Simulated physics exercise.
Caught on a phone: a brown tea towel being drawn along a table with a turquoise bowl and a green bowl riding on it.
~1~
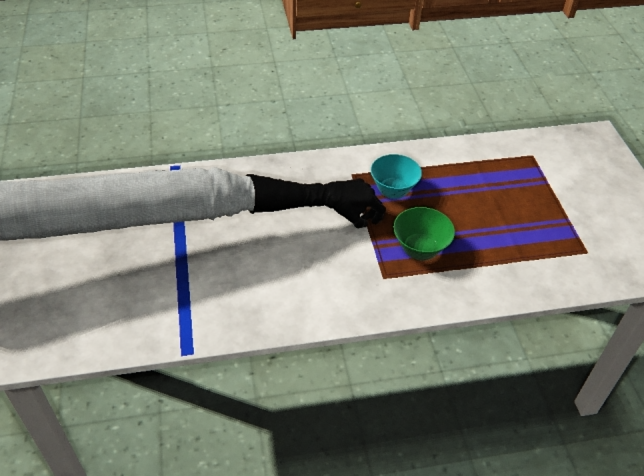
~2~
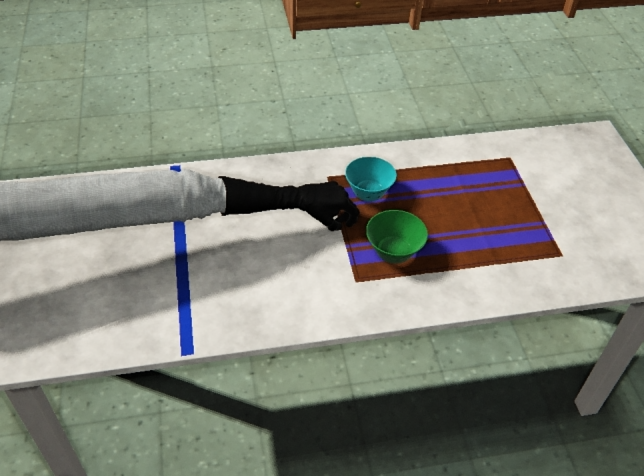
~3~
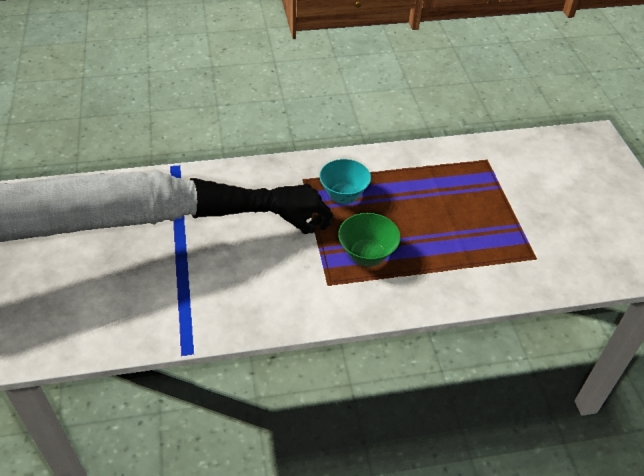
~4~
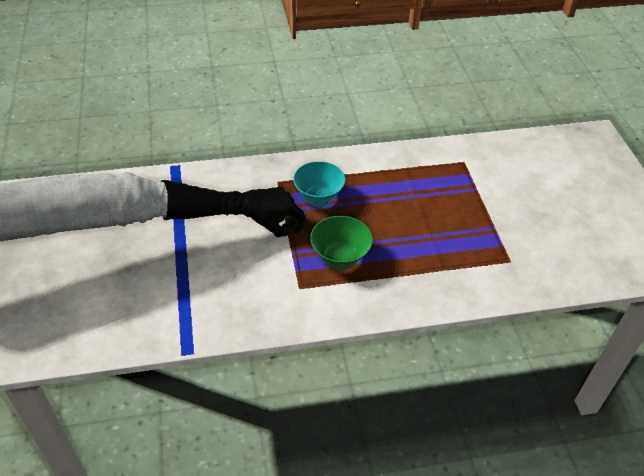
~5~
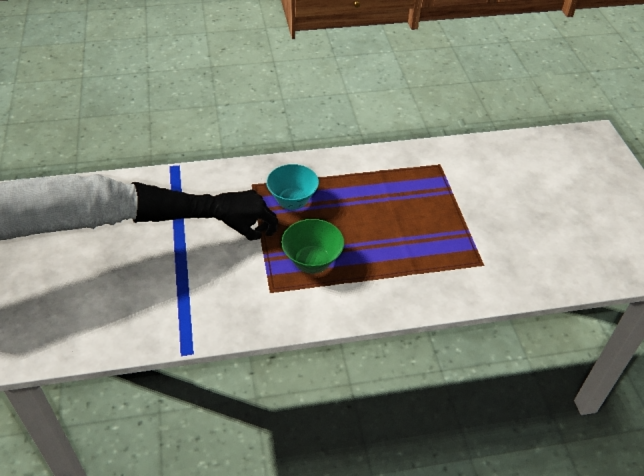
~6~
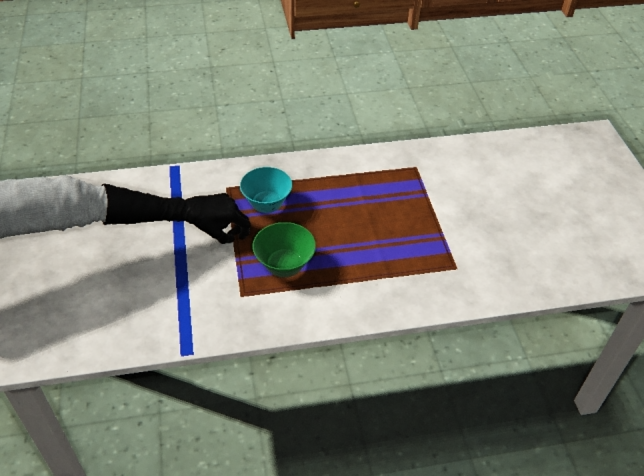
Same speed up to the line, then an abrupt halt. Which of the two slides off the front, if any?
As it turns out, the turquoise bowl slides clear of the cloth, the green bowl leaves the cloth.
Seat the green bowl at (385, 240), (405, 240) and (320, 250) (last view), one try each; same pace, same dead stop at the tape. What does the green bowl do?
At the first it keeps its seat; at the second it is still on the cloth; at the third it comes off.
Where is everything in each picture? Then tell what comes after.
The first frame shows tea towel end (383, 279); turquoise bowl (396, 171); green bowl (424, 229); tape (186, 336).
The second frame shows tea towel end (355, 283), far hem (563, 256); green bowl (397, 232).
The third frame shows tea towel end (328, 286); turquoise bowl (345, 176).
The fourth frame shows tea towel end (299, 290), far hem (511, 263); green bowl (342, 238).
The fifth frame shows tea towel end (270, 293); turquoise bowl (293, 181).
The sixth frame shows tea towel end (241, 297), far hem (458, 269); turquoise bowl (266, 184); green bowl (284, 245); tape (186, 336).
Then, 0.05 s past the final frame, hem short of the tape; turquoise bowl on the cloth near (240, 197); green bowl on the cloth near (256, 258).
Then, 0.16 s past the final frame, hem at the tape; turquoise bowl on the cloth near (185, 203); green bowl on the cloth near (197, 265).
When it is over, hem at the tape; turquoise bowl ahead of the hem near (115, 211); green bowl ahead of the hem near (119, 276). The turquoise bowl leaves the cloth and the green bowl shoots off the front.
